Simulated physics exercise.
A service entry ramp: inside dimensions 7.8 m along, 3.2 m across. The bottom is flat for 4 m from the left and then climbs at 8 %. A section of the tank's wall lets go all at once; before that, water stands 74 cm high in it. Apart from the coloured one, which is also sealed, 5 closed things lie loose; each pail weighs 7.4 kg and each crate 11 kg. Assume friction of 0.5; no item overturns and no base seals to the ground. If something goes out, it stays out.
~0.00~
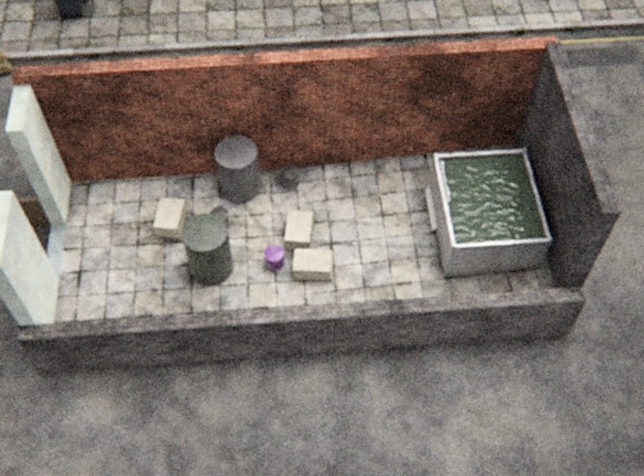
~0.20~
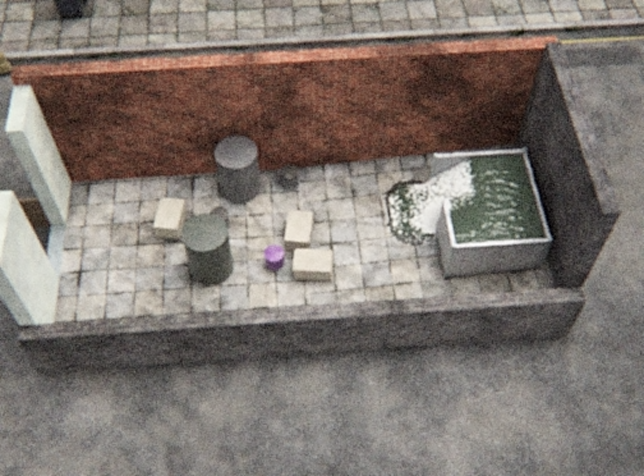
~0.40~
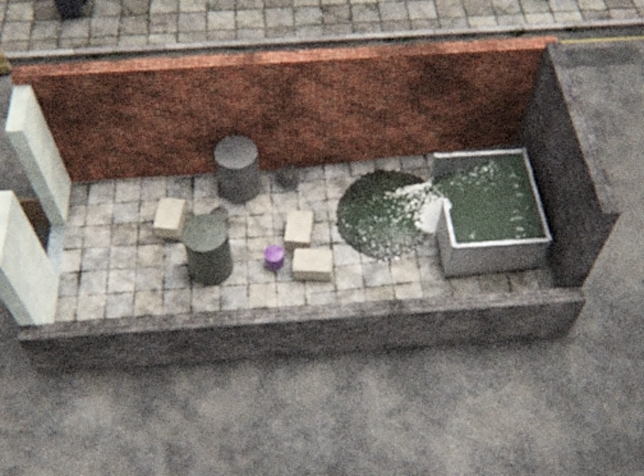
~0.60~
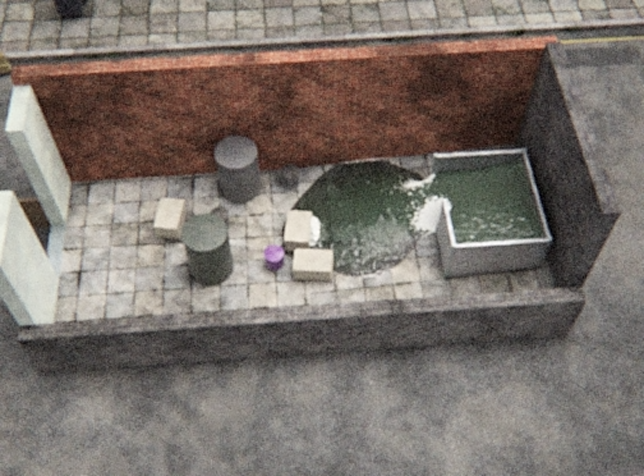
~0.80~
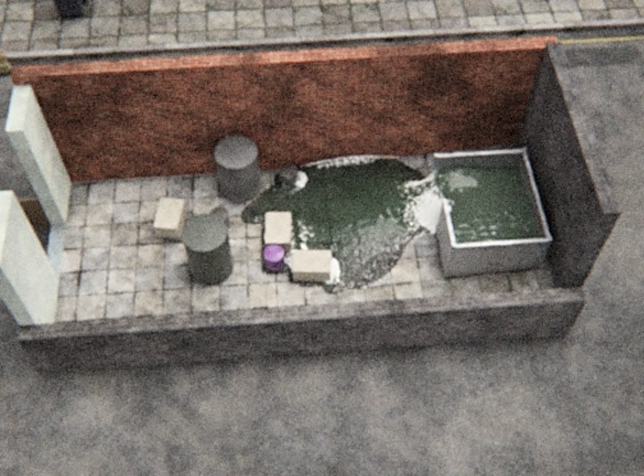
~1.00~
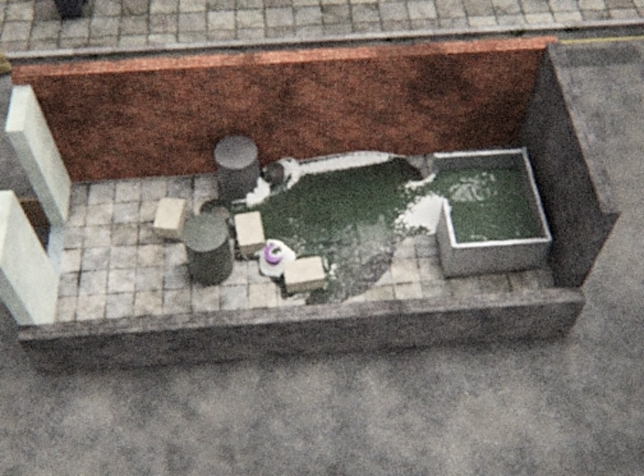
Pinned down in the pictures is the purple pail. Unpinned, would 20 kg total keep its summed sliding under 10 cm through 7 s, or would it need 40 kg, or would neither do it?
It needs 40 kg.
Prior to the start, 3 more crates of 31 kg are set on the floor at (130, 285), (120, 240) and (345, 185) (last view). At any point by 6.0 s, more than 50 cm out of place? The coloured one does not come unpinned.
In sequence: Falls below it / exceeds it / exceeds it.
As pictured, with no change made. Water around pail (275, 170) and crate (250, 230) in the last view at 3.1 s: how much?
First about 13 cm, second about 5 cm.
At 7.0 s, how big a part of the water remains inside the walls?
82 %.
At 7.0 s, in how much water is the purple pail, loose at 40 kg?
8 cm, roughly.
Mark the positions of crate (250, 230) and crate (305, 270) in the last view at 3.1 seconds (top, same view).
About (80, 294) for the first and (150, 283) for the second.
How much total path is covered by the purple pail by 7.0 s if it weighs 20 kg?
Total path: Roughly 100 cm.
After 1.4 s the purple pail would be 32 cm from its start with 20 kg and 0 cm from its start with 40 kg; 10 cm of water round it then.
After 3.1 s the purple pail would be 100 cm from its start with 20 kg and 0 cm from its start with 40 kg; 12 cm of water round it then.
After 4.9 s the purple pail would be 101 cm from its start with 20 kg and 0 cm from its start with 40 kg; 12 cm of water round it then.
After 7.0 s the purple pail would be 101 cm from its start with 20 kg and 0 cm from its start with 40 kg; 8 cm of water round it then.
